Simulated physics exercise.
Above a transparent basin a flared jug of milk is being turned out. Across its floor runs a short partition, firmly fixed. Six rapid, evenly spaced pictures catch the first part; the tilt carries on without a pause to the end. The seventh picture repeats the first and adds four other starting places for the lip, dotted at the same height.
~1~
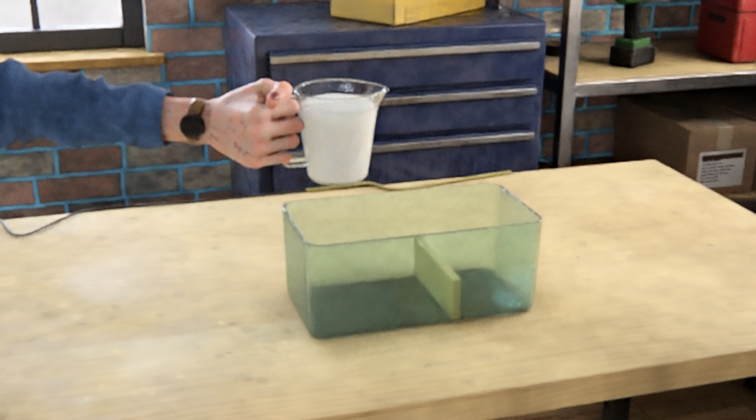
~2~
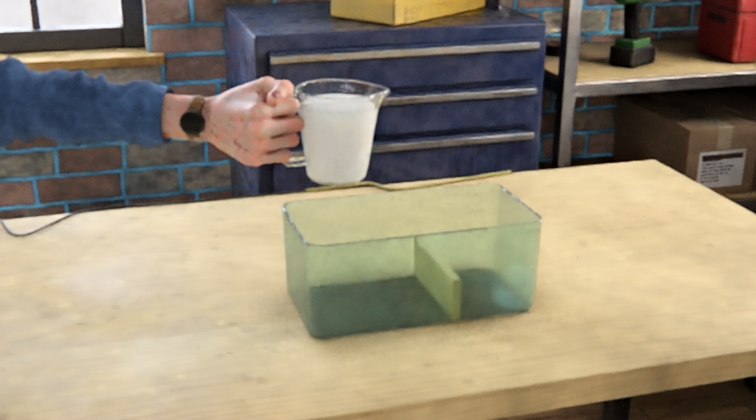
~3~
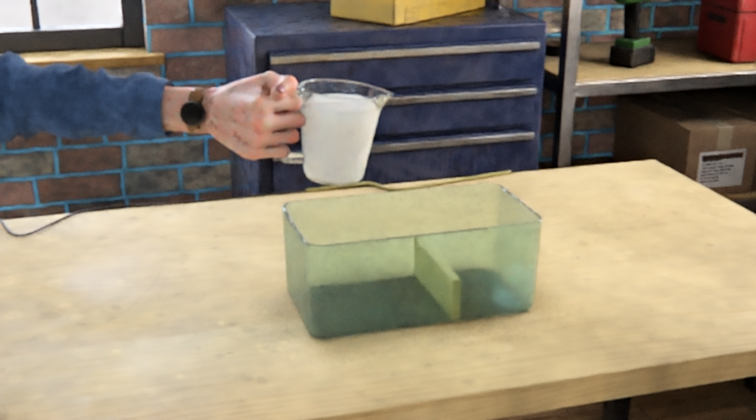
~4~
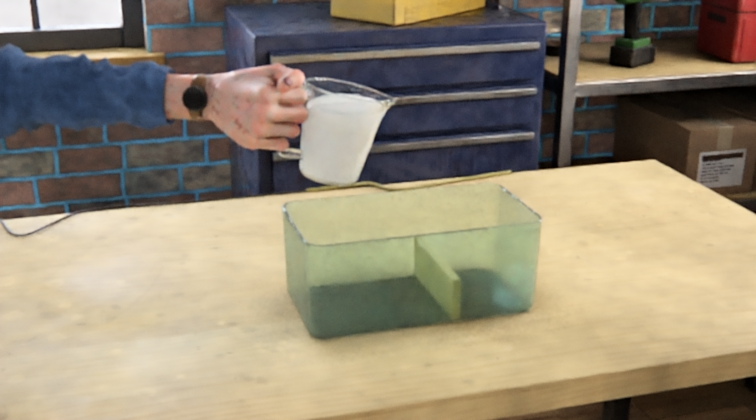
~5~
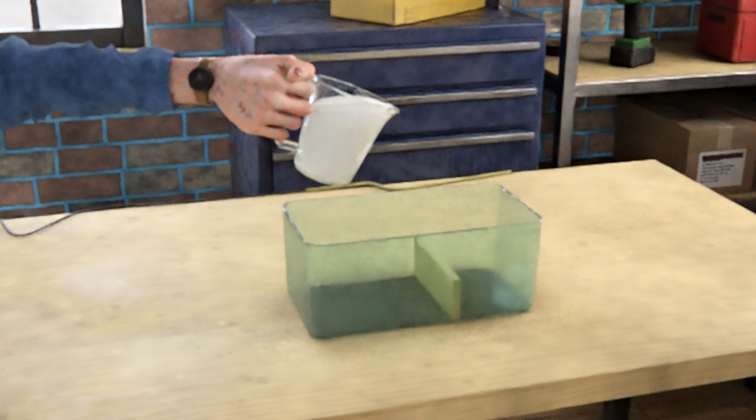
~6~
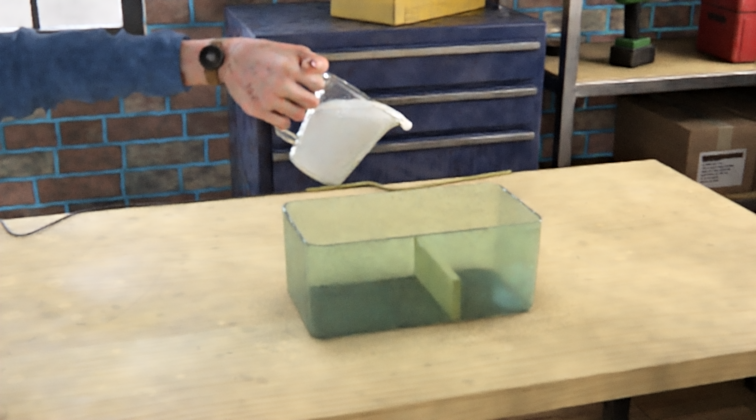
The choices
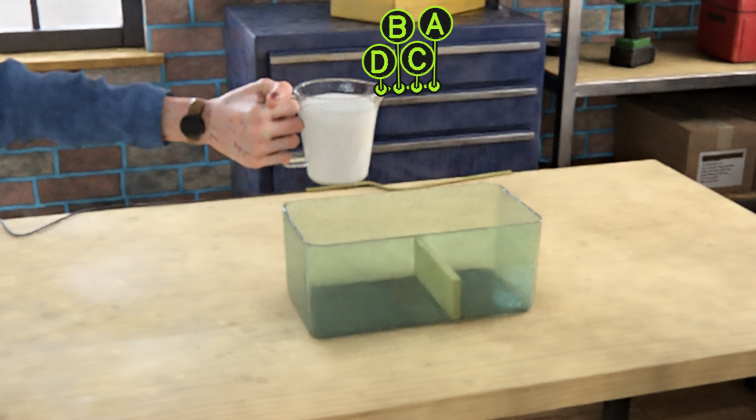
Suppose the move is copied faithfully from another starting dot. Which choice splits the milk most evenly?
B.
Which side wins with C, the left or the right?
The right one.
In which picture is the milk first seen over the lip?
In picture 6.
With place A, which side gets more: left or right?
More ends on the right.
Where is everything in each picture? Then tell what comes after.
Upright, lip at (387, 88); basin from (308, 337) to (532, 307); top of the wall at (436, 257); nothing has left yet.
Upright, lip at (388, 90); nothing has left yet.
Tipped about 6°, lip at (391, 94); nothing has left yet.
Tipped about 13°, lip at (395, 100); nothing has left yet.
Tipped about 22°, lip at (398, 110); nothing has left yet.
Tipped about 34°, lip at (401, 122); milk is over the lip, down to (406, 127).
On the marked copy, A at (434, 85); B at (398, 88); C at (416, 86); D at (381, 89).
With A, about 9 % ends left of the wall and 89 % right of it.
With B, about 51 % ends left of the wall and 48 % right of it.
With C, about 22 % ends left of the wall and 77 % right of it.
With D, about 81 % ends left of the wall and 18 % right of it.
